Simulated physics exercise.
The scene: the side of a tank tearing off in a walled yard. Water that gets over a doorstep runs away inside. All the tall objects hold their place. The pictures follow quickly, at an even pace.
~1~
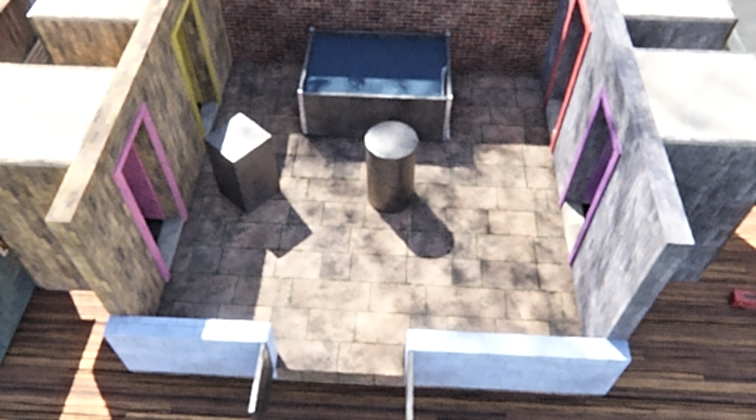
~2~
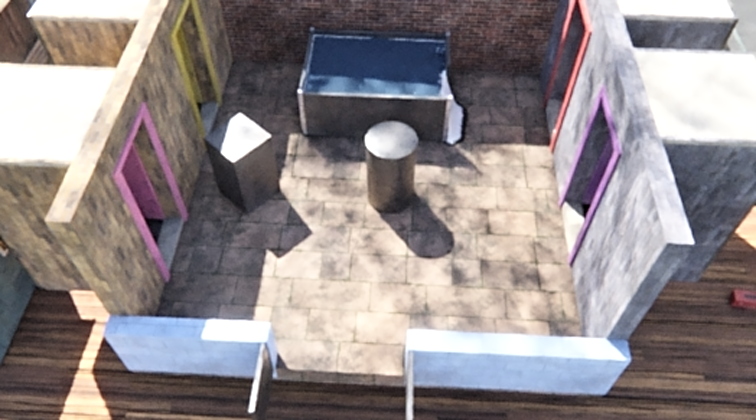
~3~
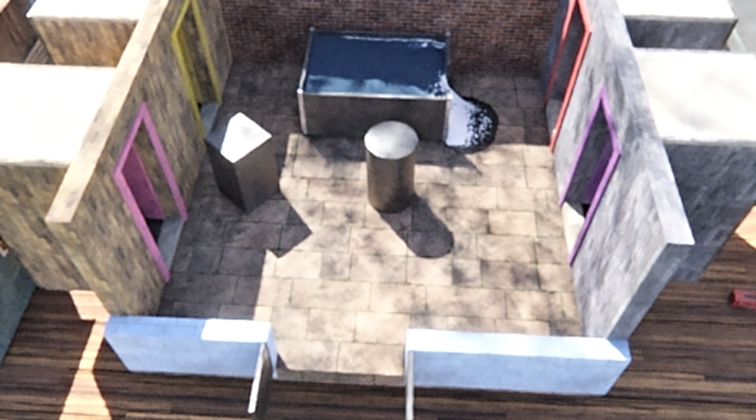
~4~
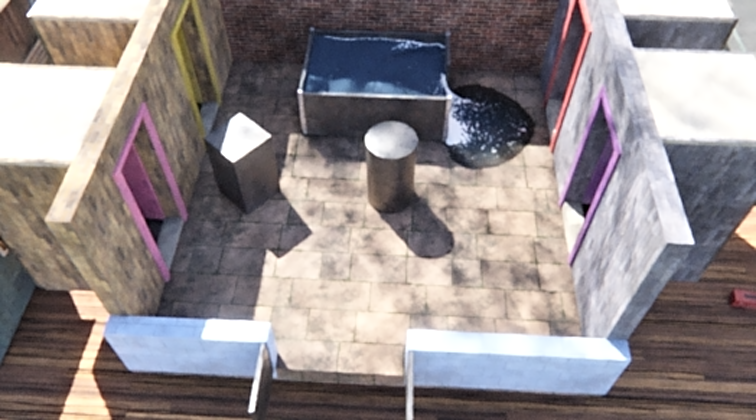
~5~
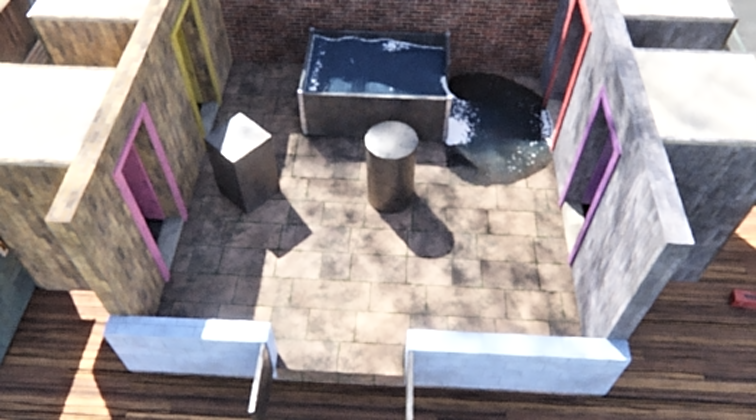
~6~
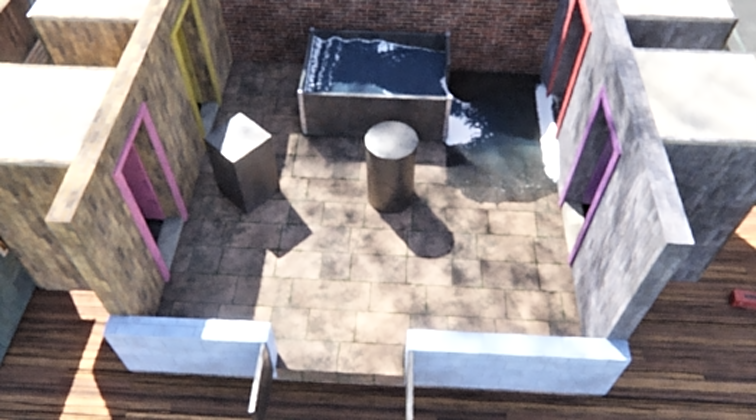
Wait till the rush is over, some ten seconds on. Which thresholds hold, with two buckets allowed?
In the end: The red door takes more than that; the purple door stays under that; the pink door stays under that; the yellow door stays under that.
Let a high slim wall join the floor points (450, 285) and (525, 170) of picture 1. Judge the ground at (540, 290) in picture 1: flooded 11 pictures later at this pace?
Answer: Flooded.
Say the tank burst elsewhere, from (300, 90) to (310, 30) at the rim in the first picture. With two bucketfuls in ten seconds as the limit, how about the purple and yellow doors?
Then: Purple door is under, yellow door passes that mark.
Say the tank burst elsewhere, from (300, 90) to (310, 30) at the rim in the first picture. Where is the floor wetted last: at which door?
The one in purple.
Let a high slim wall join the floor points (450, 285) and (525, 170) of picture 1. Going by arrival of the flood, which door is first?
The one in red.
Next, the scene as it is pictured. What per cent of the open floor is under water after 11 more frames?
Near 30 in a hundred.
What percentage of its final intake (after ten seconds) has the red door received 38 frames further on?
Roughly 100 per cent.
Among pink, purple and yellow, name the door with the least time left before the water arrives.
That is the one in purple.
A moment on, water covers 20 % of the floor; the red door over two buckets in, the purple door wet at the sill, nothing in, the pink door not reached, the yellow door not reached.
Next, water covers 30 % of the floor; the red door far over two buckets in, the purple door wet at the sill, nothing in, the pink door not reached, the yellow door not reached.
Then, water covers 45 % of the floor; the red door far over two buckets in, the purple door wet at the sill, nothing in, the pink door not reached, the yellow door not reached.
Later, water covers 80 % of the floor; the red door far over two buckets in, the purple door wet at the sill, nothing in, the pink door wet at the sill, nothing in, the yellow door wet at the sill, nothing in.
In the end, water covers 95 % of the floor; the red door far over two buckets in, the purple door wet at the sill, nothing in, the pink door wet at the sill, nothing in, the yellow door wet at the sill, nothing in.
